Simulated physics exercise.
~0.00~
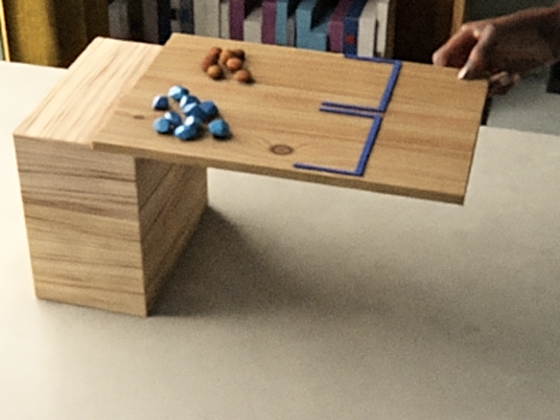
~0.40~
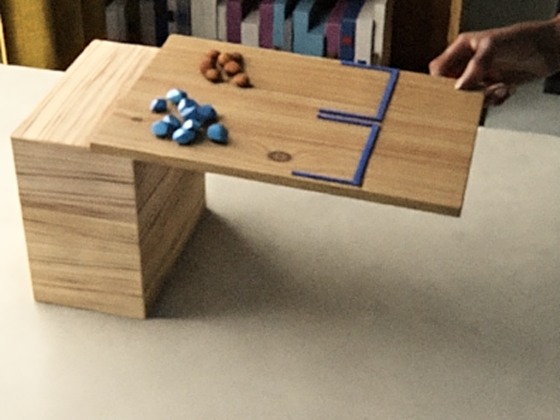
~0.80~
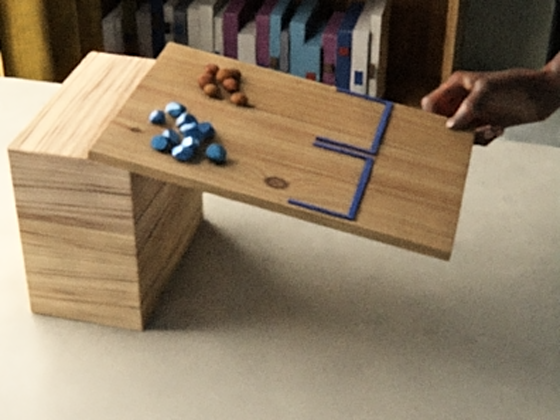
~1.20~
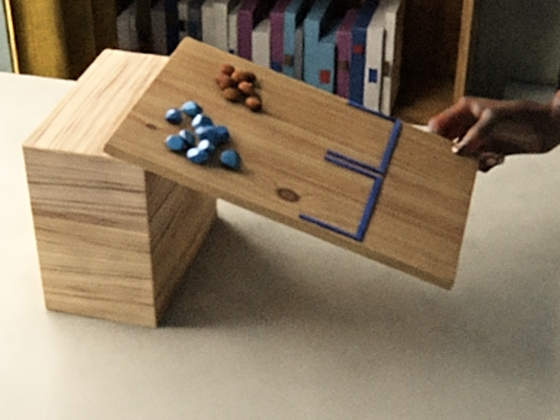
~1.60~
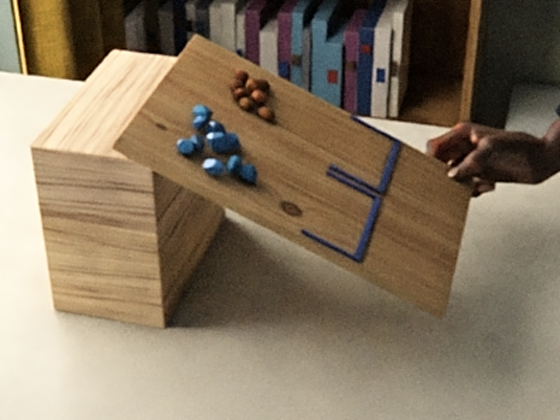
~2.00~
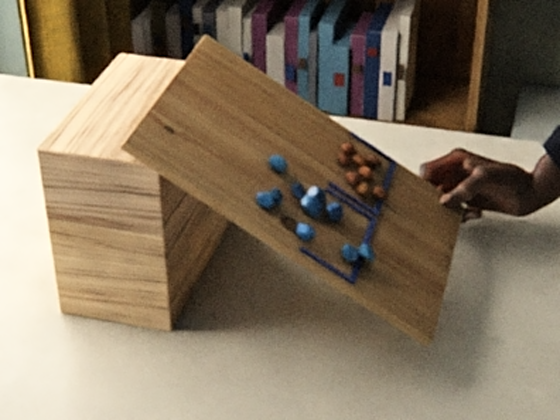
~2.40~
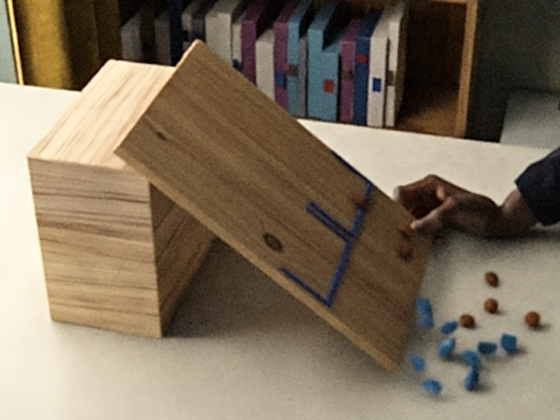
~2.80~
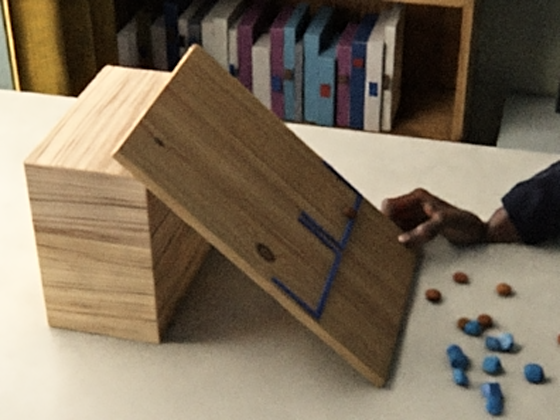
On a pale tabletop, a hand lowered one end of a wooden board propped on a block until blue and brown pebble-like pieces slid down, passed the blue bars and mostly spilled off, ending scattered beside the steeply tilted board.
